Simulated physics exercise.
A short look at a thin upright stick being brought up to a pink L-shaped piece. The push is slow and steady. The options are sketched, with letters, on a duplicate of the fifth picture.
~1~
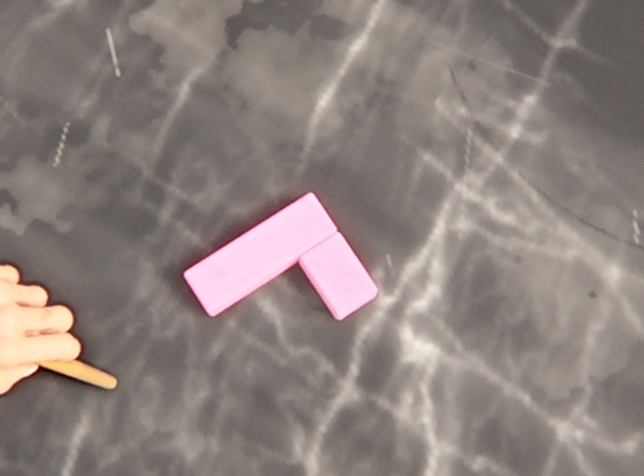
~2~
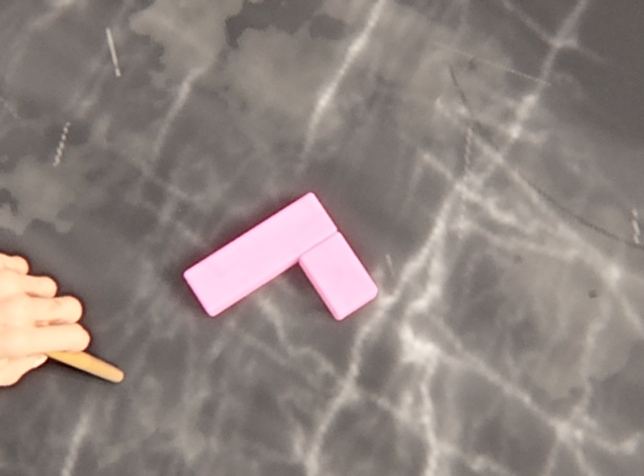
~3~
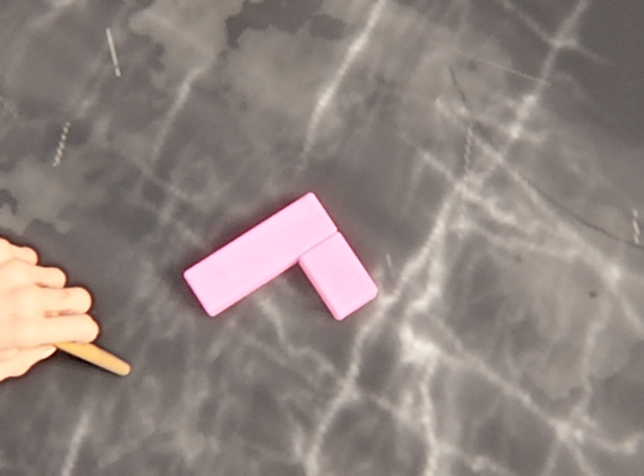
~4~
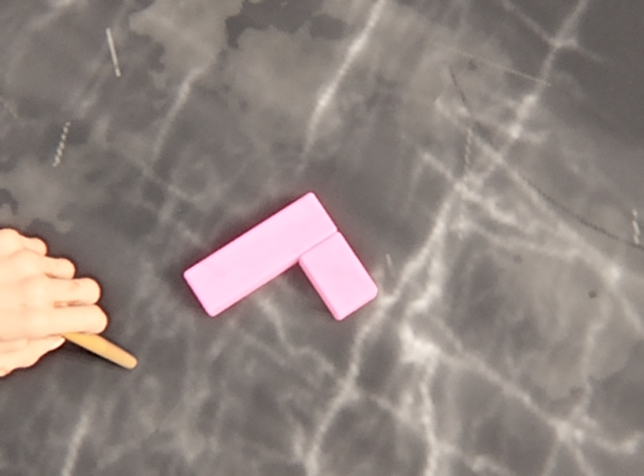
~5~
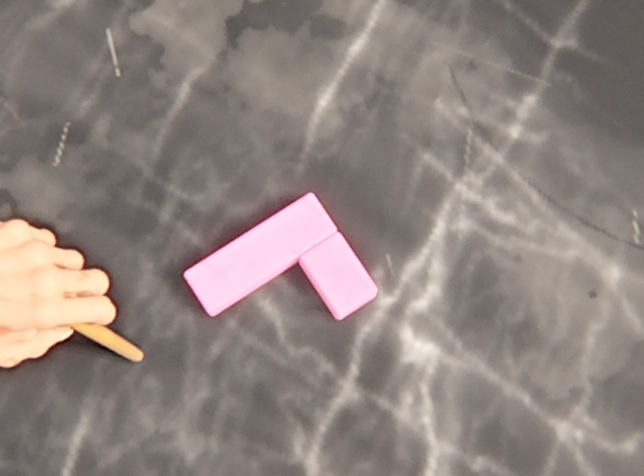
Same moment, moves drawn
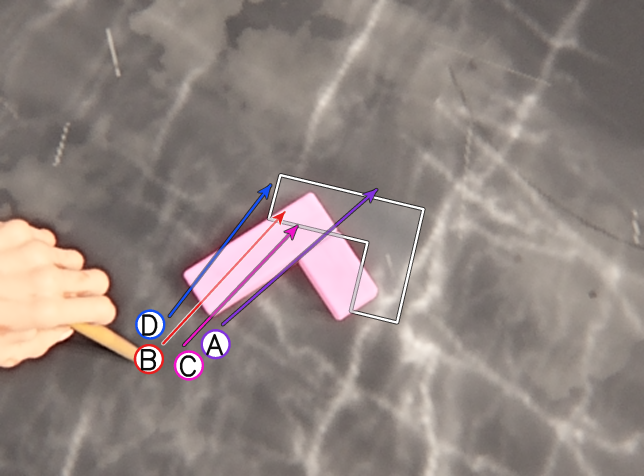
A hand at the lower left edge, gripping a thin tan stick, moves slowly and steadily a short way right and slightly upward over a dark grey, white-veined marbled surface seen from above. A pink L-shaped piece lies near the centre, its longer arm slanting down to the left. The stick's tip draws a little nearer the piece, which stays still, as does the camera.
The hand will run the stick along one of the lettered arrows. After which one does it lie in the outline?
Stroke D.
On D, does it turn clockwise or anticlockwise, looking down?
Clockwise.
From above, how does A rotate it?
On that stroke, anticlockwise.
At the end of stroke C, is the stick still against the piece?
Yes.
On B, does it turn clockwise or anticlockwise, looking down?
Clockwise.
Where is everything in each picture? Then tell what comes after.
Pink L-shaped piece (261, 252), in the first frame.
Pink L-shaped piece (261, 252), in the second frame.
Pink L-shaped piece (261, 252), in the third frame.
Pink L-shaped piece (261, 252), in the fourth frame.
Pink L-shaped piece (261, 252), in the fifth frame.
On the marked copy, A from (223, 324) to (377, 190); B from (163, 344) to (285, 212); C from (184, 345) to (297, 226); D from (170, 316) to (271, 185).
Following D. Soon after the start, foot of the stick (207, 268), piece (284, 238).
Later, foot of the stick (243, 222), piece (323, 218).
In the end, foot of the stick (271, 186), piece (347, 206); it fills the outline.
As for the rest, A leaves the piece out of the outline, at (341, 184); B leaves the piece out of the outline, at (367, 199); C leaves the piece out of the outline, at (370, 178).
